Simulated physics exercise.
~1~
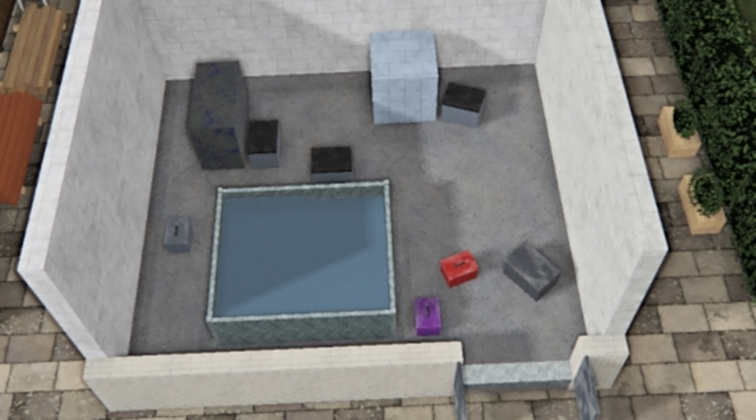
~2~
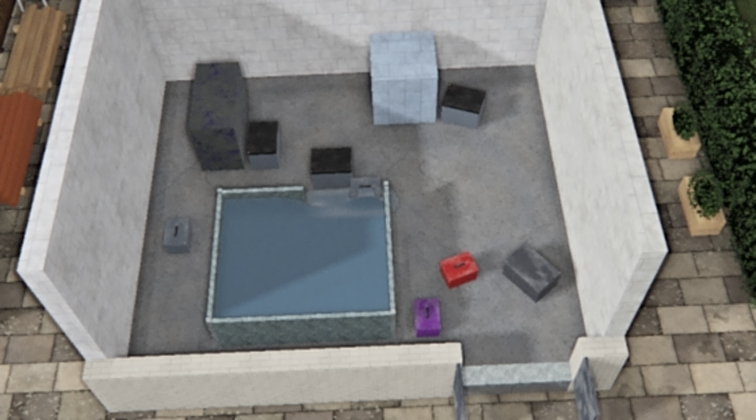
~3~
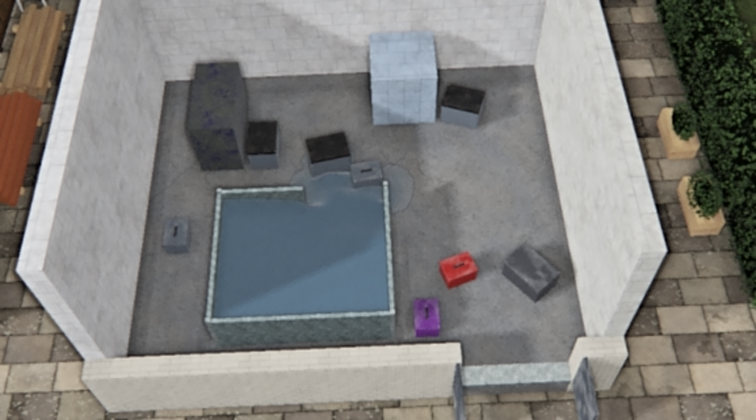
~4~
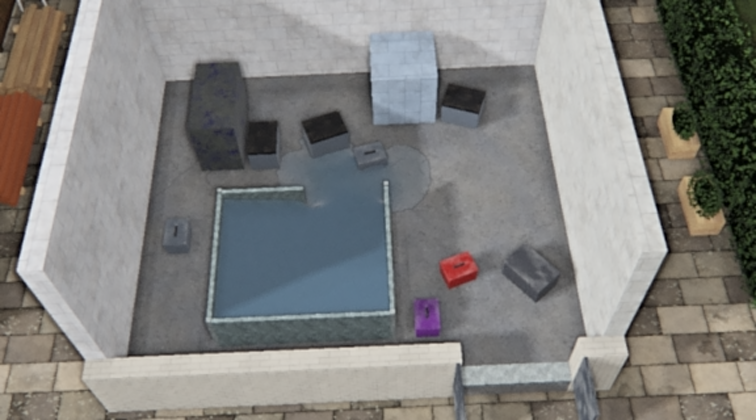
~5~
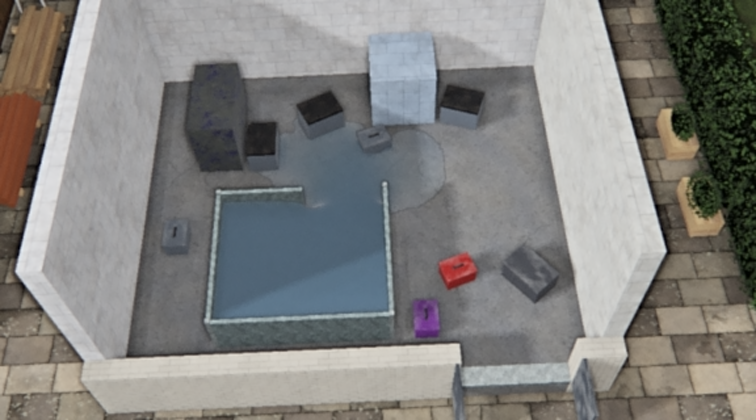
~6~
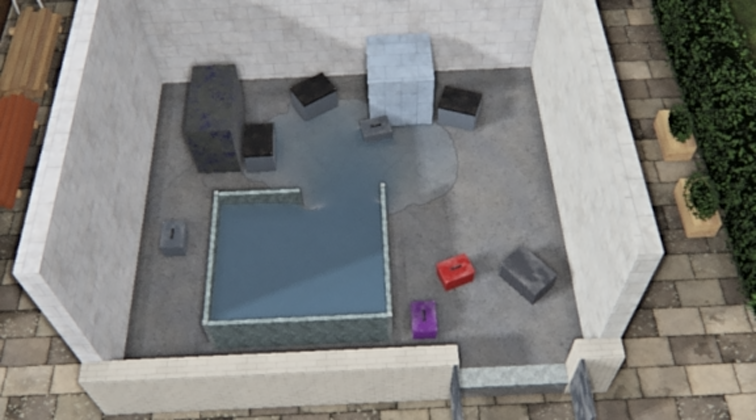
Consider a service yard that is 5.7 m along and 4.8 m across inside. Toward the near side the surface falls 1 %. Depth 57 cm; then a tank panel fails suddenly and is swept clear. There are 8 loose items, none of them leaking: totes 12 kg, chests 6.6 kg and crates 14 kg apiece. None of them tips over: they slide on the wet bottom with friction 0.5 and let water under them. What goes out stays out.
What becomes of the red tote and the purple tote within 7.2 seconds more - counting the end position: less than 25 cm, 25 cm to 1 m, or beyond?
The red tote remains nearly in place. The purple tote remains nearly in place.
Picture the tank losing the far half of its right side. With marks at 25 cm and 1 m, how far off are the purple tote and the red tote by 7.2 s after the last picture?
In that case the purple tote does not really move while the red tote creeps a small distance.
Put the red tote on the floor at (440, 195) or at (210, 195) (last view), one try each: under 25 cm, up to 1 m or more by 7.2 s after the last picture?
From the first place it is barely disturbed; from the second it is barely disturbed.
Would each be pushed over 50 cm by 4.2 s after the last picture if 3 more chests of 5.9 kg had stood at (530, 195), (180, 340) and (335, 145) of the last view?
Well, in that order it's higher, lower and higher.
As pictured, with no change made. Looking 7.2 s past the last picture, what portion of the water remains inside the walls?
Somewhere near 94 percent, give or take.
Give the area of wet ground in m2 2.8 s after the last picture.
Flooded: Near 18 m2.
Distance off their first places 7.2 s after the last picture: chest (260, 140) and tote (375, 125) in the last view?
First 80 cm, then 300 cm.
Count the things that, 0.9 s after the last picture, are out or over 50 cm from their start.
I make it 3 by then.
Then, 0.9 s after the last picture the red tote is near (456, 268), 0.0 m from its start, aground; the purple tote is near (424, 316), 0.0 m from its start, aground; 0 of 8 are out; 2 afloat.
Then, 2.8 s after the last picture the red tote is near (456, 268), 0.0 m from its start, aground; the purple tote is near (424, 316), 0.0 m from its start, aground; 0 of 8 are out; 3 afloat.
Then, 4.8 s after the last picture the red tote is near (456, 268), 0.0 m from its start, aground; the purple tote is near (424, 316), 0.0 m from its start, aground; 0 of 8 are out; 4 afloat.
Then, 7.2 s after the last picture the red tote is near (456, 268), 0.0 m from its start, aground; the purple tote is near (424, 315), 0.0 m from its start, aground; 0 of 8 are out; 5 afloat.
